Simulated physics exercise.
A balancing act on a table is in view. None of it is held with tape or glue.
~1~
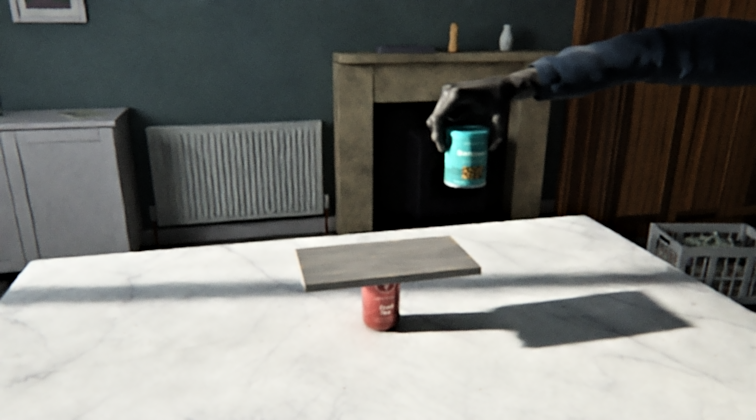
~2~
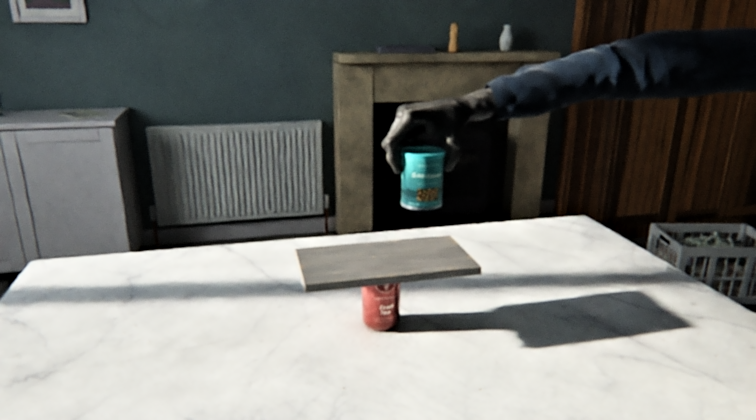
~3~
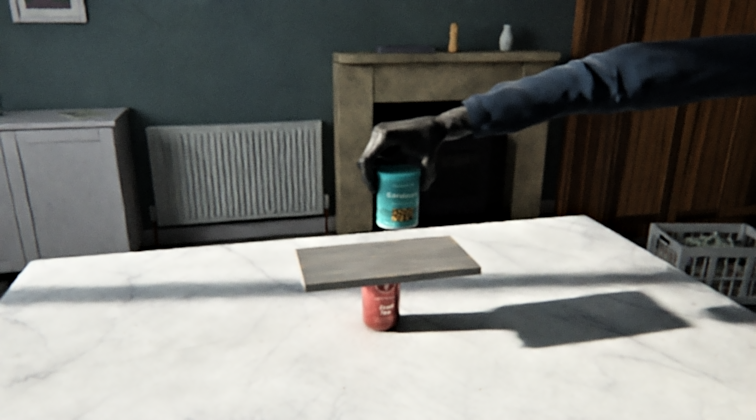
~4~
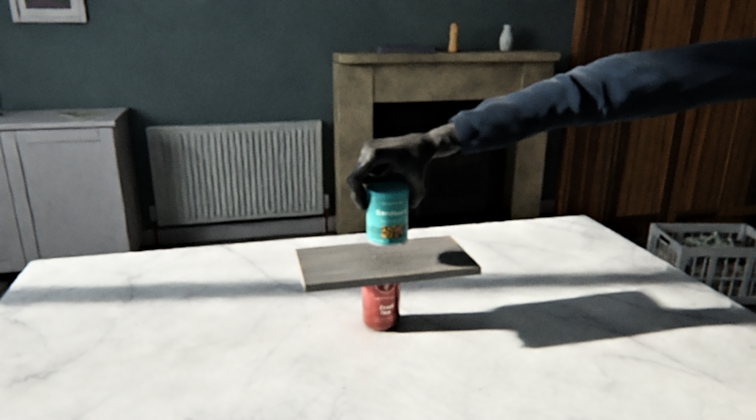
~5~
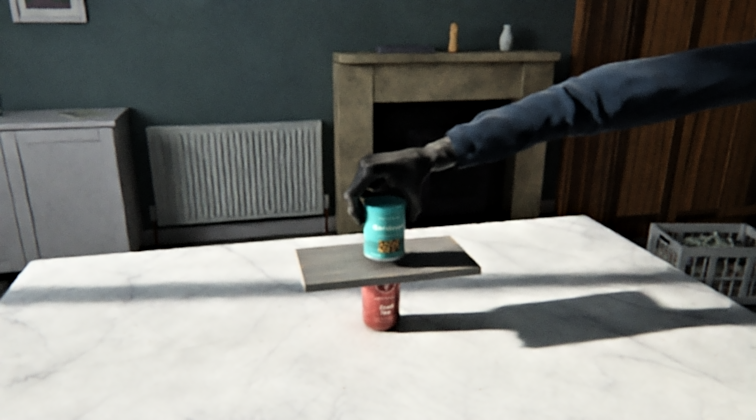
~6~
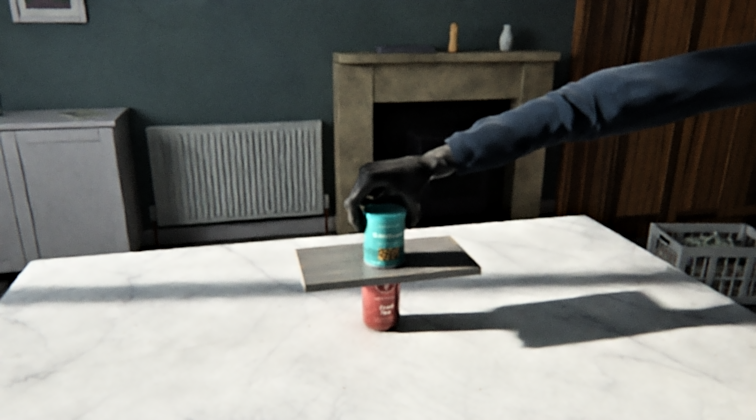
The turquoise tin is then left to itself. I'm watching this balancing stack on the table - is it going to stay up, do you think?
Yes, it should stay up.
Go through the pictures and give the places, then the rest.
On its way; turquoise tin (466, 156); grey board (385, 261), in the first picture.
On its way; turquoise tin (422, 177); grey board (385, 261), in the second picture.
On its way; turquoise tin (398, 197); grey board (385, 261), in the third picture.
On its way; turquoise tin (388, 213); grey board (385, 261), in the fourth picture.
On its way; turquoise tin (385, 228); grey board (385, 261), in the fifth picture.
In place under the hand; turquoise tin (384, 235); grey board (385, 261), in the sixth picture.
Then, 0.20 s past the last view, nothing moves.
Then, 0.40 s past the last view, turquoise tin resting near (384, 236).
Finally, all 3 still in place. Final places as the last picture's camera would see them, turquoise tin near (384, 236). The stack stays up.
